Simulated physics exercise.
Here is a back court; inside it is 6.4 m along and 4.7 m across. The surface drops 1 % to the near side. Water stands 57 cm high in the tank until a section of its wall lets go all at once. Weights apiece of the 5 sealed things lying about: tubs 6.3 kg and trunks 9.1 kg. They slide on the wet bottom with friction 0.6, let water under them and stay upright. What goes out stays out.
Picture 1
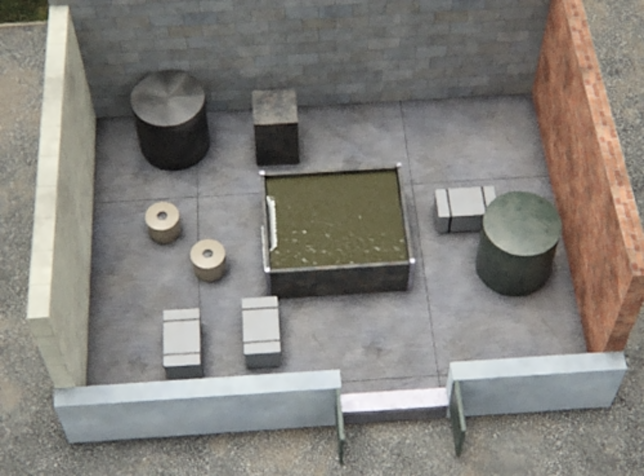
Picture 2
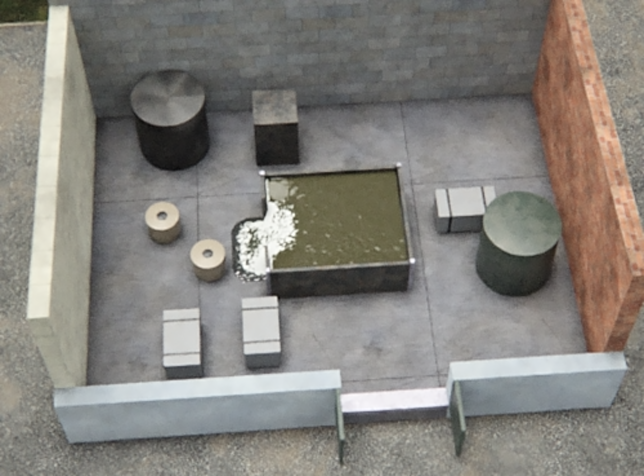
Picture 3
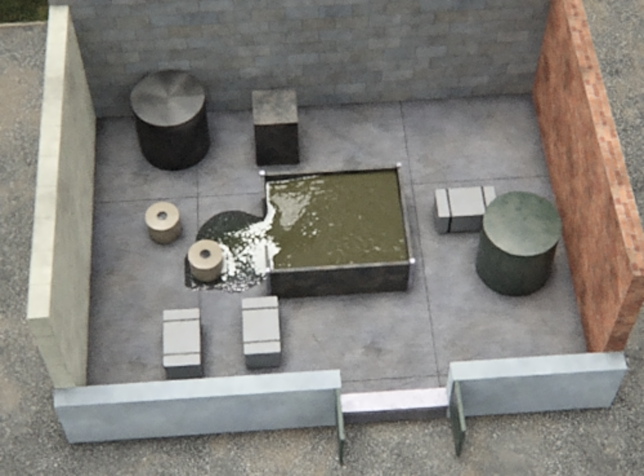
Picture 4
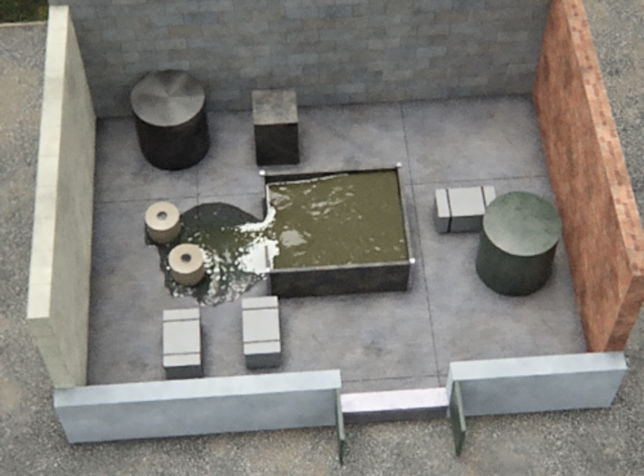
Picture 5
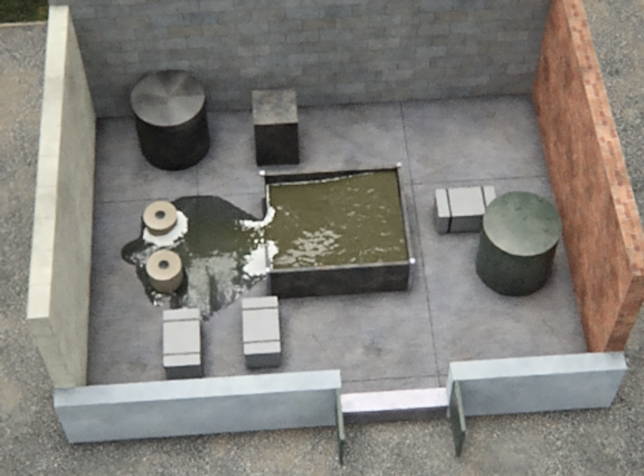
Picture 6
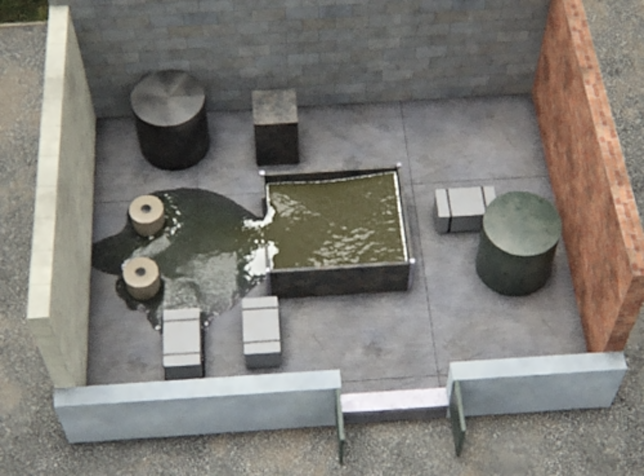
Water pours from the left side of a raised pool and pushes two tubs left.
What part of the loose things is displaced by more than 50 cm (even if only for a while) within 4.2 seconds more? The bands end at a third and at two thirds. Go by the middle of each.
That comes to at least two thirds.
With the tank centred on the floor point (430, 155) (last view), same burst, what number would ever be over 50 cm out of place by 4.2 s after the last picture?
Then 3.
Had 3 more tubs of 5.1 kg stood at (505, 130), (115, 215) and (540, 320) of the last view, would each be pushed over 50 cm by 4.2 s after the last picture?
In turn: Under, more, less.
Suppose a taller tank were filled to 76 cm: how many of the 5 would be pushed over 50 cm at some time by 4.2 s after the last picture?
Then 4.
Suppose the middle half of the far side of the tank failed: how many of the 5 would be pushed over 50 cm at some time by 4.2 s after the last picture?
Then 2.
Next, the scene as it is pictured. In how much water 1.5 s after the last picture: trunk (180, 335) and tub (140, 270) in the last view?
Roughly 3 and 13 cm.
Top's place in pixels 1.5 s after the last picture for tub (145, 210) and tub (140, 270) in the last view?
Around (120, 129) and (108, 359).
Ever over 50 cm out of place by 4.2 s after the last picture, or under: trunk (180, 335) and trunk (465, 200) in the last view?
In that order: Past it, under.
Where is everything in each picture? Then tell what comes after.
In the first picture, a tub at (208, 254) rests on the ground; a tub at (162, 216), on the bottom; water covers 2.6 m2; 0 of 5 have shifted.
In the second picture, a tub at (208, 254) rests on the ground; a tub at (162, 216) rests on the ground; 3.0 m2 under water; 0 of 5 have shifted.
In the third picture, a tub at (205, 254) rests on the ground, 3 cm from its start; a tub at (162, 216) rests on the ground; 3.5 m2 under water; 0 of 5 have shifted.
In the fourth picture, a tub at (186, 258), on the bottom, 29 cm from its start; a tub at (162, 216) rests on the ground; water covers 4.1 m2; 1 of 5 have shifted.
In the fifth picture, a tub at (164, 265) rests on the ground, 59 cm from its start; a tub at (160, 215), on the bottom; 5.0 m2 under water; 1 of 5 have shifted.
In the sixth picture, a tub at (141, 272) rests on the ground, 91 cm from its start; a tub at (146, 209) rests on the ground, 24 cm from its start; water covers 6.1 m2; 2 of 5 have shifted.
Then, 0.4 s after the last picture 2 of 5 are over 50 cm from their spots; 0 afloat.
Then, 1.5 s after the last picture 2 of 5 are over 50 cm from their spots; 3 afloat.
Then, 2.8 s after the last picture 3 of 5 are over 50 cm from their spots; 3 afloat.
Then, 4.2 s after the last picture 4 of 5 are over 50 cm from their spots, and 4 have been at some point; 2 afloat.
